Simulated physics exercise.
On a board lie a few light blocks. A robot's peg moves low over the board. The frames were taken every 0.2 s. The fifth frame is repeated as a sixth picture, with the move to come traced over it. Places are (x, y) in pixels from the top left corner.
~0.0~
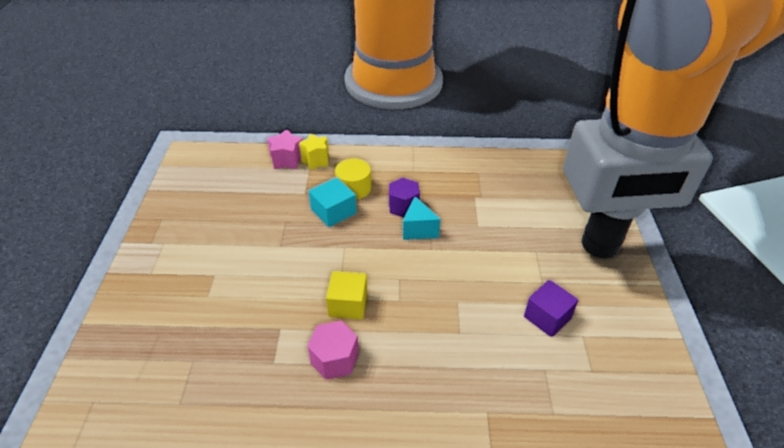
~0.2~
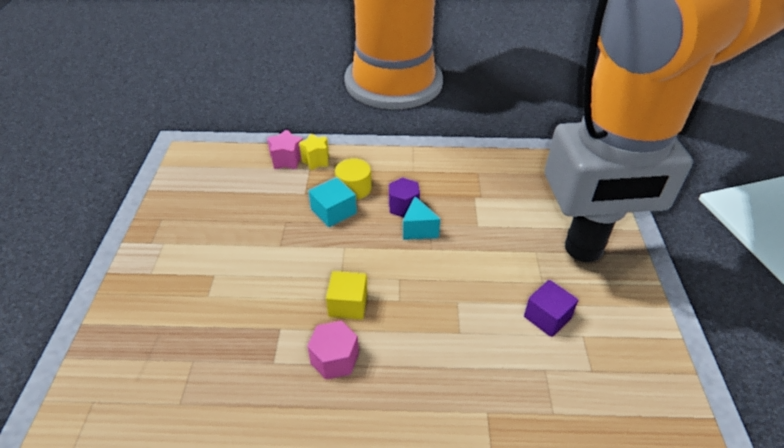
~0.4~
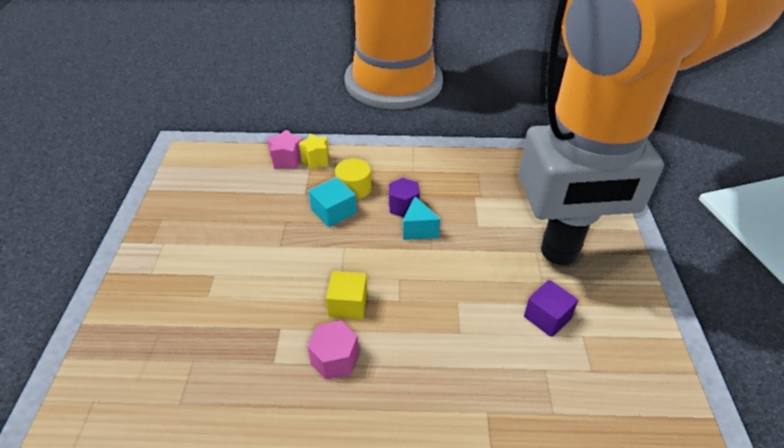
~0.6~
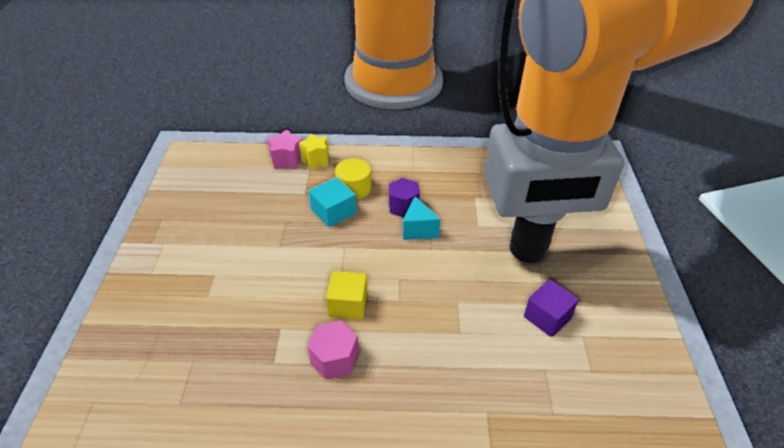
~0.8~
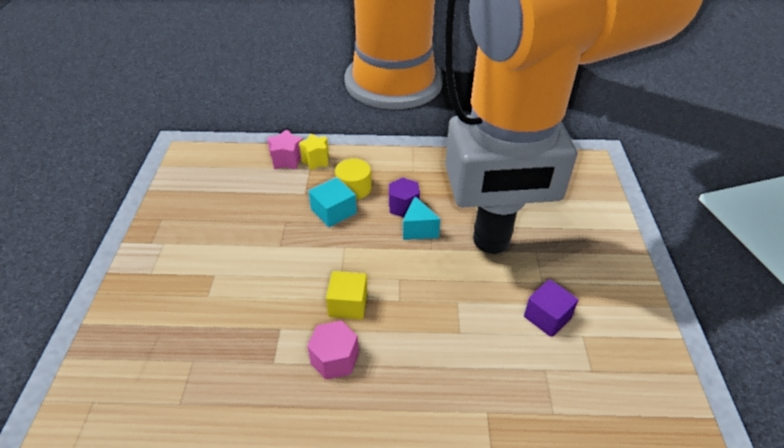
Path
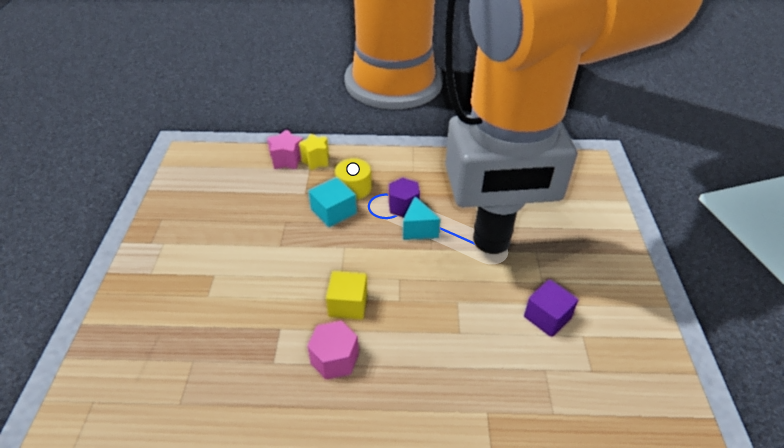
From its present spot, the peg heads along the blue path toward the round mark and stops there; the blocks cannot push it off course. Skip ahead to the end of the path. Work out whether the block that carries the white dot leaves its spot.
It is moved from its place.
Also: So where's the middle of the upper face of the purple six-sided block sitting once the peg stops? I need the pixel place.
The centre of its top will be at (379, 167).
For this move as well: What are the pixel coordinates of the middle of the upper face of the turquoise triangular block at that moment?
The middle of its upper face should be somewhere near (391, 212).
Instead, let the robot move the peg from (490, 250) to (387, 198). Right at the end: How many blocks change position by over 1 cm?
The way I see it, the answer is three or more.
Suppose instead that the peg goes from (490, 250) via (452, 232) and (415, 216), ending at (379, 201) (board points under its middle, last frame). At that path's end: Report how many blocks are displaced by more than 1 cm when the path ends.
That's three or more.
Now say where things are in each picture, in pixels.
In the first picture, lower end of the peg at (600, 246), tops of blocks, turquoise four-sided block at (332, 192), yellow circular block at (353, 169), purple six-sided block at (404, 188), turquoise triangular block at (420, 212).
In the second picture, peg at (583, 249), blocks as before.
In the third picture, peg at (559, 252), blocks as before.
In the fourth picture, peg at (528, 250), blocks as before.
In the fifth picture, peg at (491, 241), turquoise four-sided block at (332, 192), yellow circular block at (353, 169), purple six-sided block at (404, 188), turquoise triangular block at (420, 212).
The drawn path runs in a line from (490, 250) to (386, 206); the dot is on the yellow circular block.
The first path, step by step. One third of the way, peg at (454, 225); nothing pushed yet.
Two thirds of the way, peg at (420, 210); purple six-sided block at (398, 184); turquoise triangular block at (398, 213).
At the end, peg at (386, 197); turquoise four-sided block not moved; yellow circular block at (346, 164); purple six-sided block at (379, 167), turned 20° clockwise; turquoise triangular block at (391, 212), turned 20° anticlockwise.
